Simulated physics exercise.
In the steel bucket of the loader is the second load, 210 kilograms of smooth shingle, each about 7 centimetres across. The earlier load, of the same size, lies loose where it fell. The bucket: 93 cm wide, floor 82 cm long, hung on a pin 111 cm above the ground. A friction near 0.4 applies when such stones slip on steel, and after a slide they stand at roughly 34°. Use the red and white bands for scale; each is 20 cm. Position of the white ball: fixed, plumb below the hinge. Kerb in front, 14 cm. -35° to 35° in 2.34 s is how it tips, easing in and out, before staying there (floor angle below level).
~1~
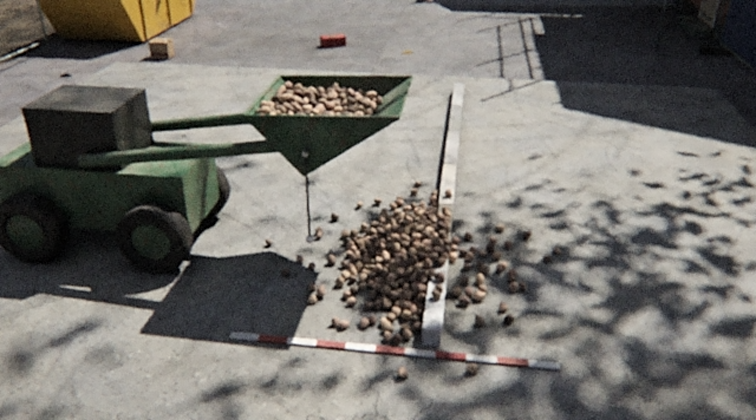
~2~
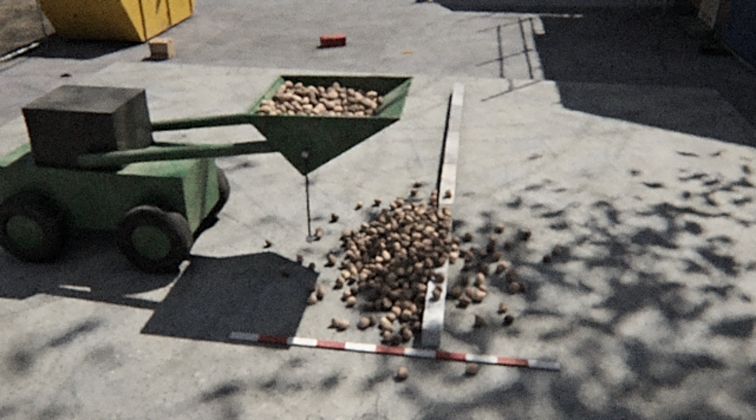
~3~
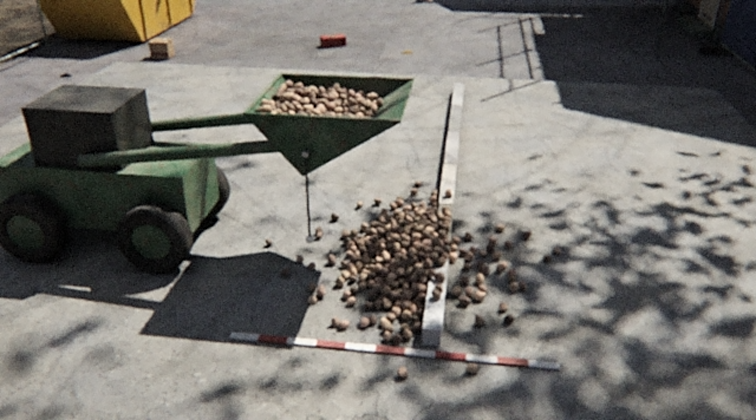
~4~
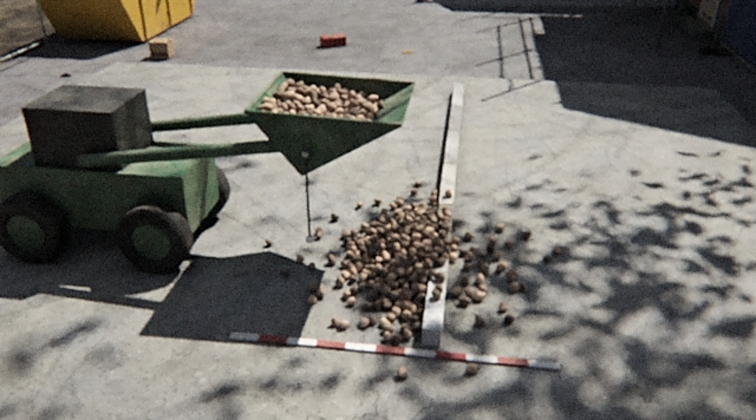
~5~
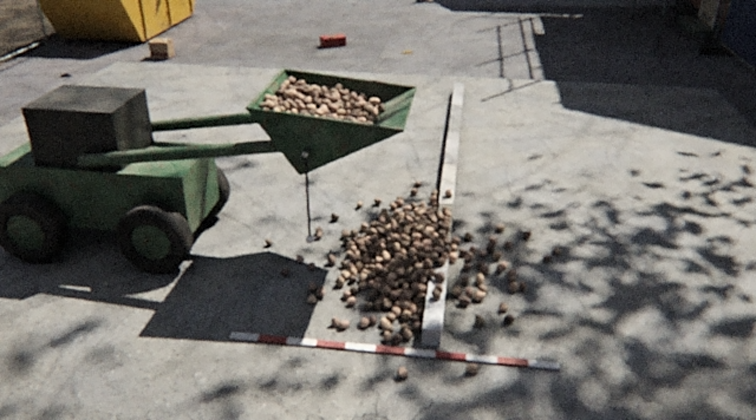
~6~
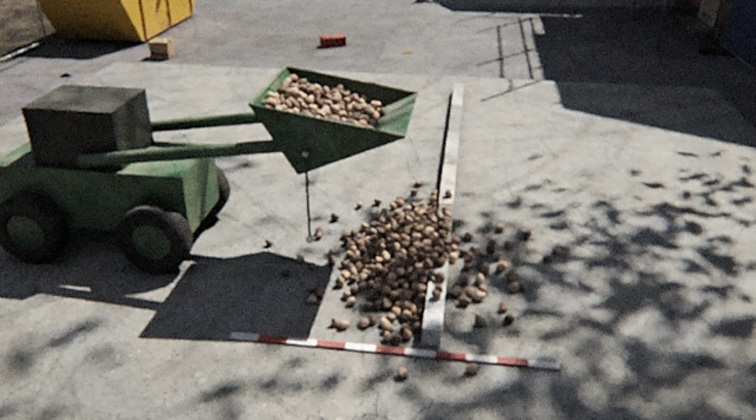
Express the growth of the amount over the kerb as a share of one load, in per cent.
Roughly 53 per cent of a load.
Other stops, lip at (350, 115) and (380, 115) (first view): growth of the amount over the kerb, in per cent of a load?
The first position would add some 0 per cent, the second some 25.
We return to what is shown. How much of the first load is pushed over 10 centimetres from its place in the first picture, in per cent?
Close to 10 per cent.
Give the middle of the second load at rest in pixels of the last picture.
Their centre ends up near (444, 253).
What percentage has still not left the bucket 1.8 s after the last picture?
Close to 15 in a hundred.
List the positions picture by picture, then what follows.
The bucket is at -35°, its lip at (399, 118); the top of the load is at (312, 95). The earlier load is highest near (428, 233), 23 cm above ground level, 92 % on this side of the kerb, 8 % over the kerb, in the first frame.
Lip at (400, 119), floor tilted -34°, highest stones at (300, 94), in the second frame.
The bucket is at -33°, its lip at (401, 121); the top of the load is at (297, 94), in the third frame.
The bucket is at -31°, its lip at (402, 125); the top of the load is at (286, 90), in the fourth frame.
The bucket is at -27°, its lip at (404, 131); the top of the load is at (288, 88), in the fifth frame.
The bucket is at -24°, its lip at (405, 137); the top of the load is at (290, 86), in the sixth frame.
Then, 1.2 s after the last picture the floor is at 24°; in per cent of one load, 94 in the bucket, 99 on this side of the kerb, 8 over the kerb; the foremost stones are at (526, 263).
Then, 1.8 s after the last picture the floor is at 35°; in per cent of one load, 14 in the bucket, 156 on this side of the kerb, 29 over the kerb; the foremost stones are at (533, 269).
Then, 2.2 s after the last picture the floor is at 35°; in per cent of one load, 0 in the bucket, 150 on this side of the kerb, 50 over the kerb; the foremost stones are at (564, 269).
Then, 4.6 s after the last picture the floor is at 35°; in per cent of one load, 0 in the bucket, 140 on this side of the kerb, 60 over the kerb; the foremost stones are at (588, 281). Net gain over the kerb, 53.
